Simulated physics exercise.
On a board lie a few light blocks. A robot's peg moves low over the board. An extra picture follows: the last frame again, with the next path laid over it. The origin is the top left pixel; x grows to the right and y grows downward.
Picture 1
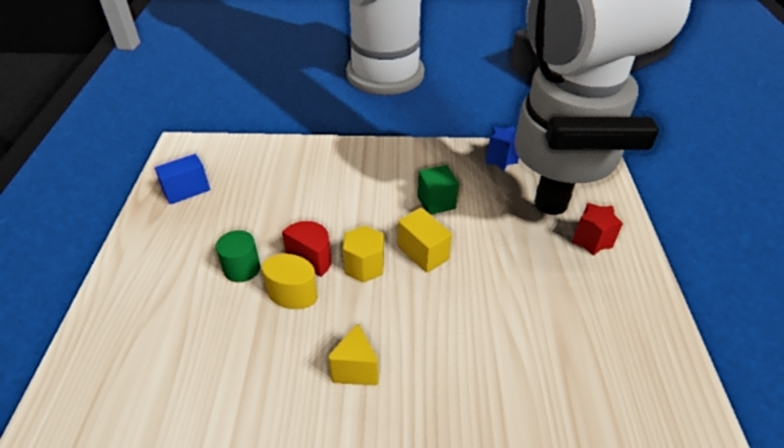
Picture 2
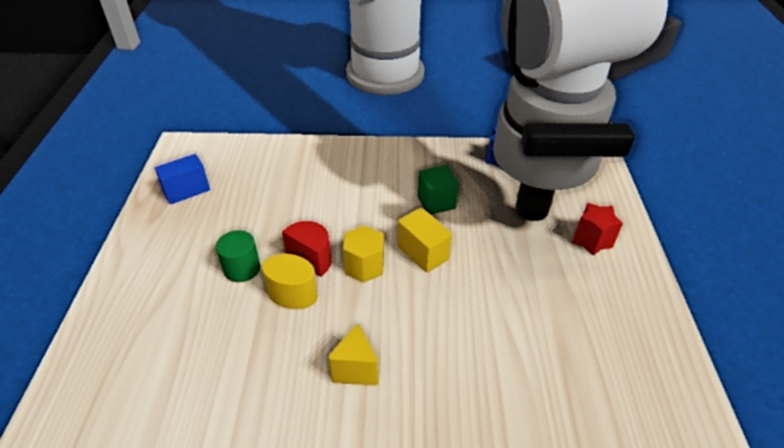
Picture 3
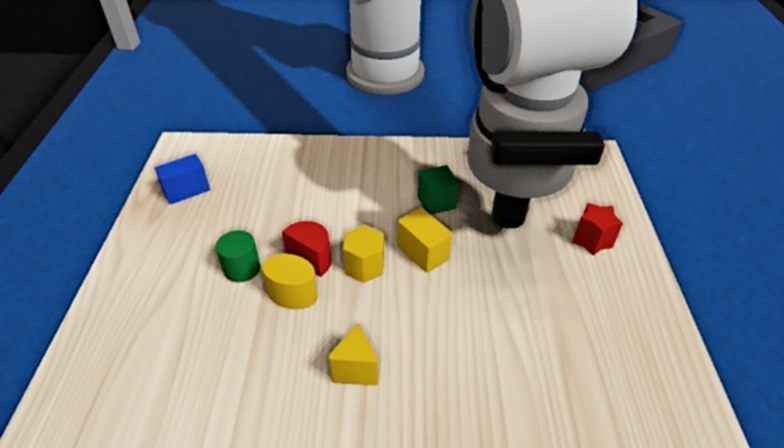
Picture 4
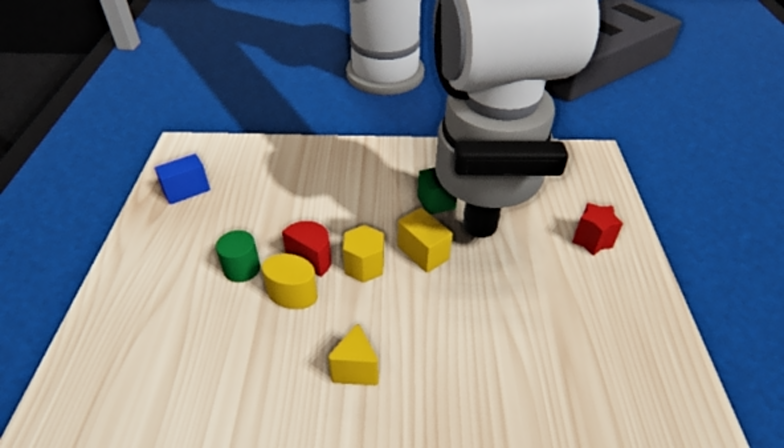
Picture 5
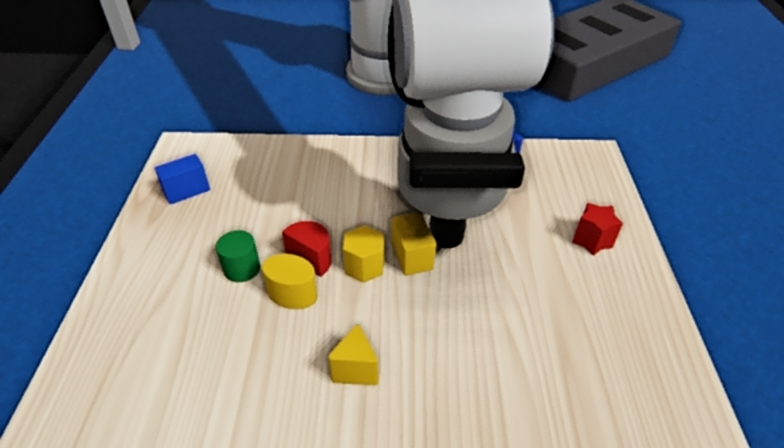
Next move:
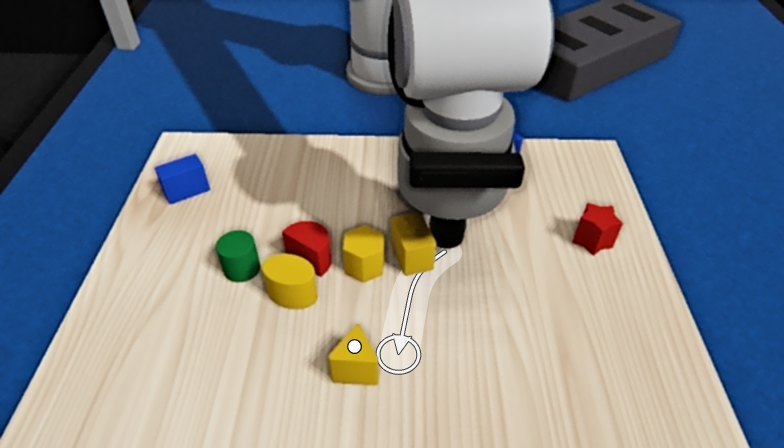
Robot arm sweeping its black peg leftward low over a wooden board, nudging a yellow oblong block slightly left among scattered coloured blocks.
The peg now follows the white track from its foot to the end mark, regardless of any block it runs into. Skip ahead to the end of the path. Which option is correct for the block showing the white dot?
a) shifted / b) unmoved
(b)
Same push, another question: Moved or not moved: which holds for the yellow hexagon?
That block moves.
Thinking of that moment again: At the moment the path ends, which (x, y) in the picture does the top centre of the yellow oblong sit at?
If I read the scene right, the answer is (384, 243).
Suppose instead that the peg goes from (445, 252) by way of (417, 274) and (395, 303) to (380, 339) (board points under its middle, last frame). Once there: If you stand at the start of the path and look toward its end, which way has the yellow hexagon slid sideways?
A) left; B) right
B: Right.
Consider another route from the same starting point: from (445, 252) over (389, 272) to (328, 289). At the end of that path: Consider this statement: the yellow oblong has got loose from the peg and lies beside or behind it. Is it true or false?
This is false.
The drawn path runs from (445, 252) by way of (417, 277) and (407, 313) to (398, 354); the dot is on the yellow triangle.
On the path given first. One third of the way, peg at (418, 262); yellow hexagon at (346, 242), turned 15° clockwise; yellow oblong at (385, 242), turned 35° clockwise.
Two thirds of the way, peg at (407, 298); yellow hexagon at (345, 242), turned 15° clockwise; yellow oblong at (384, 243), turned 35° clockwise.
At the end, peg at (399, 340); yellow triangle not moved; yellow hexagon at (345, 242), turned 15° clockwise; yellow oblong at (384, 243), turned 35° clockwise.
